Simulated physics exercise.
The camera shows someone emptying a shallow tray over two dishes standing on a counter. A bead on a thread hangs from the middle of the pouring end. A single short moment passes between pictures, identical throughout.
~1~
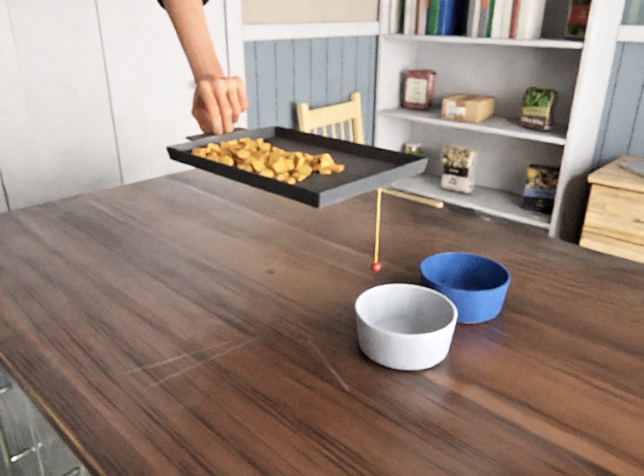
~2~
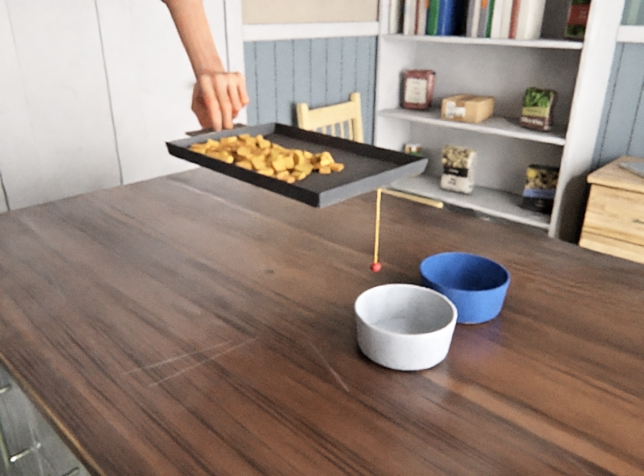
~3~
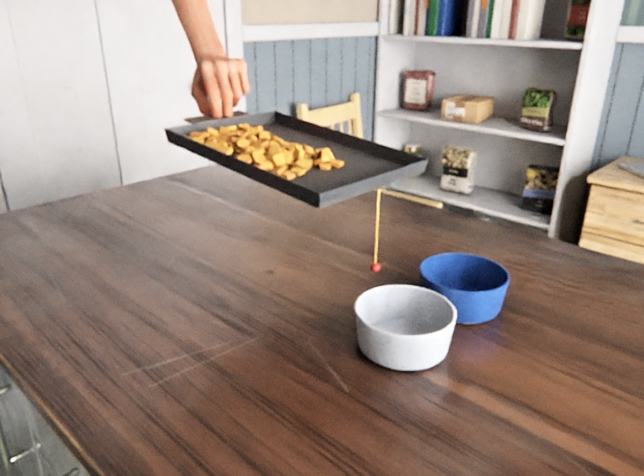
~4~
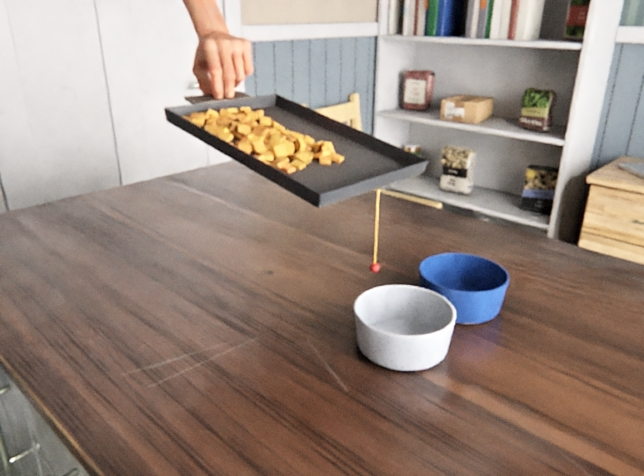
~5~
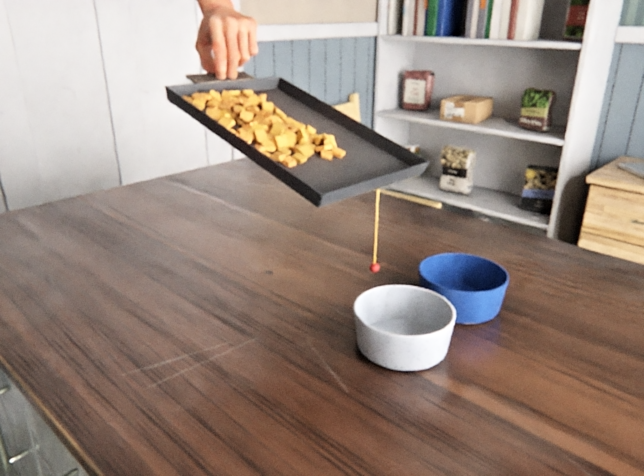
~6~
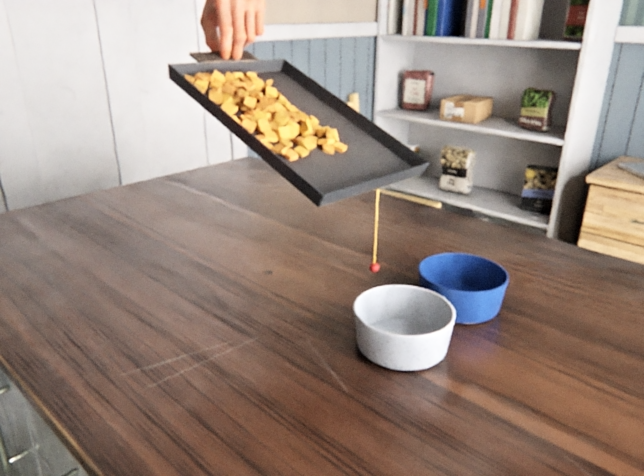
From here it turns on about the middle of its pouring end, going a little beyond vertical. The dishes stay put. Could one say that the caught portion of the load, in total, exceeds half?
Yes, it exceeds half.
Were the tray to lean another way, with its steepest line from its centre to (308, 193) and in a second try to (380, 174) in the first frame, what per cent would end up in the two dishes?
Lab note: Try one about 10 %, try two 50 %.
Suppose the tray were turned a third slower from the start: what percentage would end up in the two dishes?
Expected result: Around 70 per cent.
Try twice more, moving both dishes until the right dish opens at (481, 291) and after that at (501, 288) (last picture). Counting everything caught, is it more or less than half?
In order, they'd catch a minor share, and next a minor share.
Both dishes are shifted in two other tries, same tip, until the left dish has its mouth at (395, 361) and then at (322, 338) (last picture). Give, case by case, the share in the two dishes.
Respectively 30 % and 50 %.
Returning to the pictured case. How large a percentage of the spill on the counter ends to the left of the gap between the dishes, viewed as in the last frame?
Close to 70 per cent.
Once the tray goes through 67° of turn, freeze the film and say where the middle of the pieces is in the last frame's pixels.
Look around (375, 174) in the last picture.
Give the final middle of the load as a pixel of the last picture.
Resting centre, last picture - approx. (414, 331).
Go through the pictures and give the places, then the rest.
Corners of the pouring end near (319, 192) and (424, 158), level; middle of the load near (258, 157), cereal squares; left dish near (447, 342); right dish near (503, 299); bead on its thread near (376, 267), in the first picture.
Corners of the pouring end near (319, 192) and (424, 158), level; middle of the load near (258, 155), in the second picture.
Corners of the pouring end near (320, 192) and (425, 159), tipped barely, level across its low end; middle of the load near (258, 146), in the third picture.
Corners of the pouring end near (321, 192) and (425, 160), tipped a little, level across its low end; middle of the load near (258, 134), in the fourth picture.
Corners of the pouring end near (322, 192) and (426, 161), tipped clearly, level across its low end; middle of the load near (260, 120), in the fifth picture.
Corners of the pouring end near (323, 193) and (427, 162), tipped clearly, level across its low end; middle of the load near (263, 107); left dish near (445, 343); right dish near (501, 299), in the sixth picture.
Shortly afterwards, tray tipped steeply; all but a few on the tray; a little in the air.
Next, tray tipped past a quarter turn; near a third on the tray; near a third in the left dish; a little in the right dish; a little outside both; a little in the air.
Some moments later, tray tipped past a quarter turn; near half in the left dish; near a quarter in the right dish; near a quarter outside both.
In the end, tray tipped past a quarter turn; near half in the left dish; near a quarter in the right dish; near a quarter outside both.
